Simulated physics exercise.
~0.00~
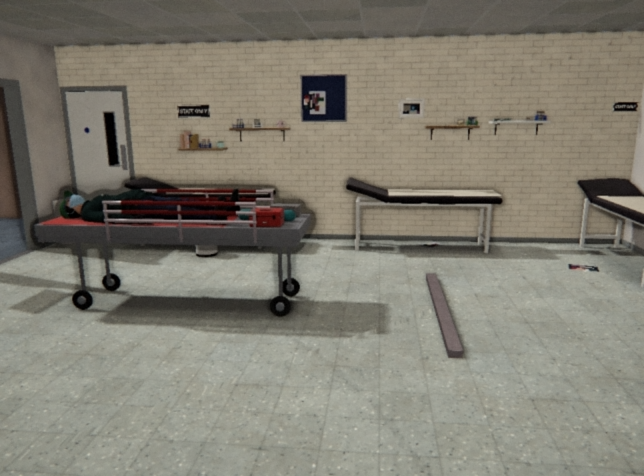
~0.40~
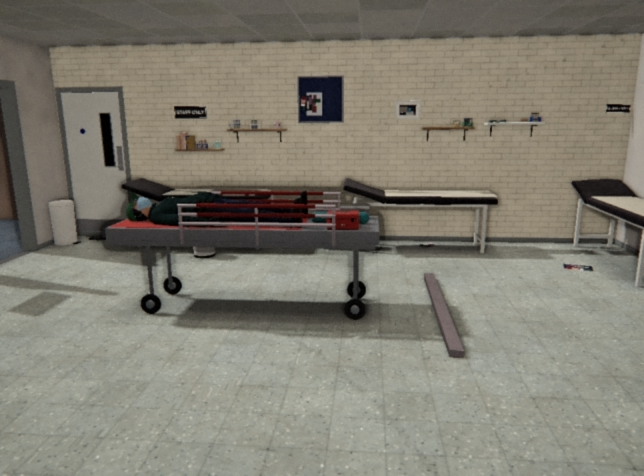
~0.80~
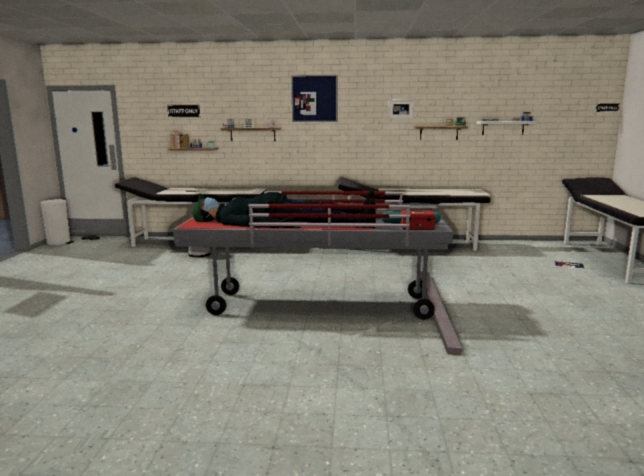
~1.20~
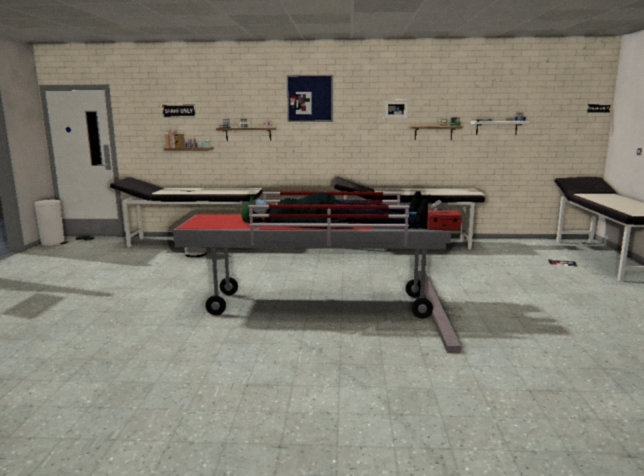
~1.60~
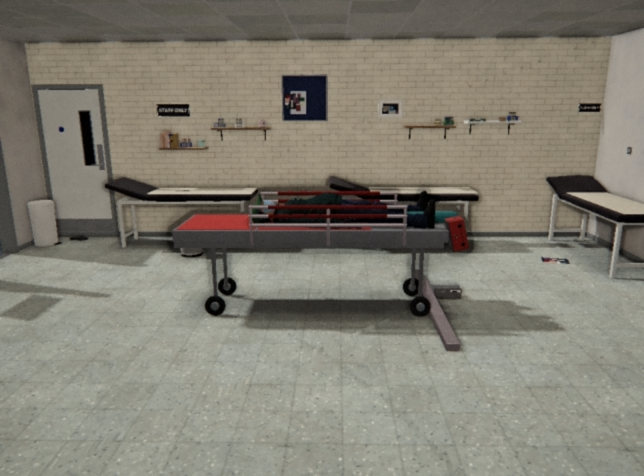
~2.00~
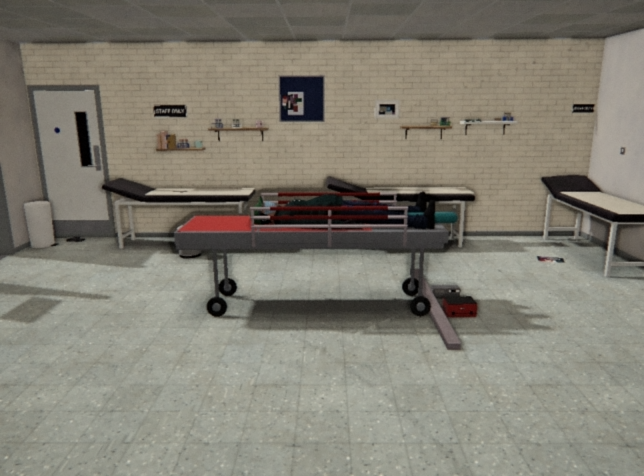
We see a wheeled stretcher carrying a limp person roll right and stop abruptly by a floor sill; the person slides toward its right end, a small grey box and then a red case fall to the floor, while a teal bottle stays on.
